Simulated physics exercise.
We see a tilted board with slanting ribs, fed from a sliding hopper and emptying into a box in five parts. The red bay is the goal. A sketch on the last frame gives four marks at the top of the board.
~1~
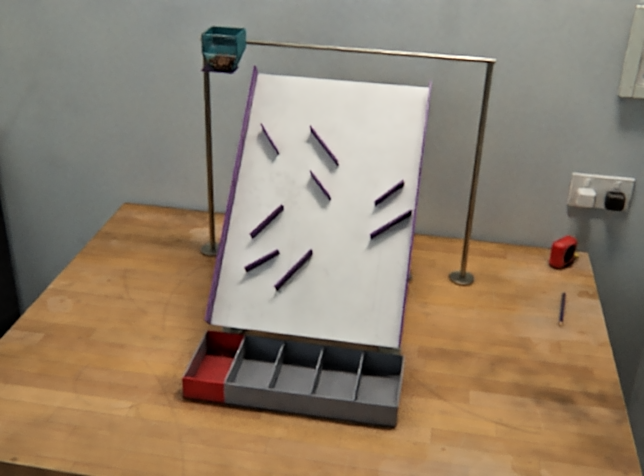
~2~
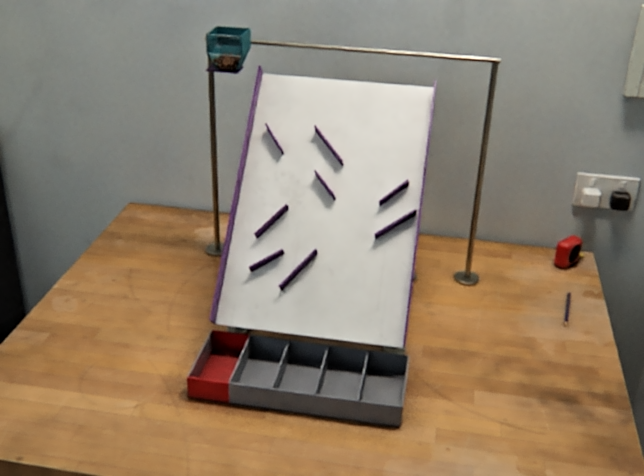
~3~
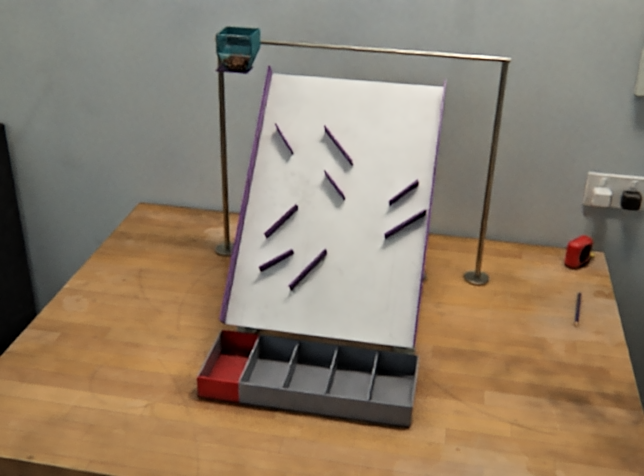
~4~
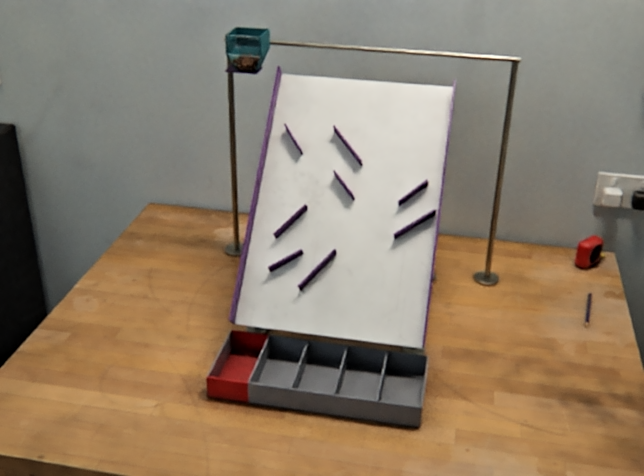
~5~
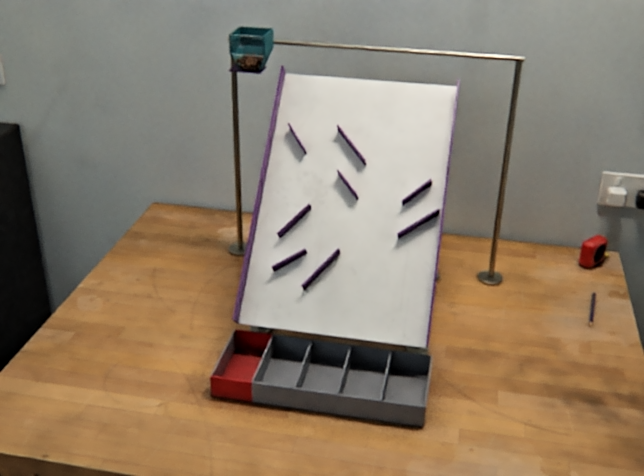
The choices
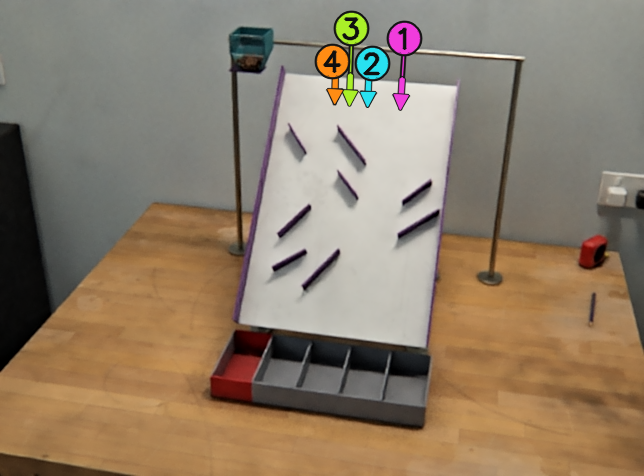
The footage shows a tilted white board with slanting purple ribs above a box with one red and four grey compartments, while a teal hopper sits at the upper left; the view shifts slightly, but nothing in the scene visibly moves.
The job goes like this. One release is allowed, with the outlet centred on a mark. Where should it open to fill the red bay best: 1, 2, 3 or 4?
The answer is mark 4.
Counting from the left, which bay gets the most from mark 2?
The fourth from the left.
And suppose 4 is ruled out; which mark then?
That would be 3.
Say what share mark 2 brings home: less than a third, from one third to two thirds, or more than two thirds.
It is less than a third.
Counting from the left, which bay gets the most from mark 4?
It is the first one.
On the marked copy, mark 1 meets the board at (400, 104); mark 2 meets the board at (367, 101); mark 3 meets the board at (349, 100); mark 4 meets the board at (334, 98).
With 1, none in the red bay, most in other bays, a small part outside the box.
With 2, a stray few in the red bay, nearly all in other bays.
With 3, about a quarter in the red bay, about two thirds in other bays.
With 4, most in the red bay, about a quarter in other bays, a stray few outside the box.
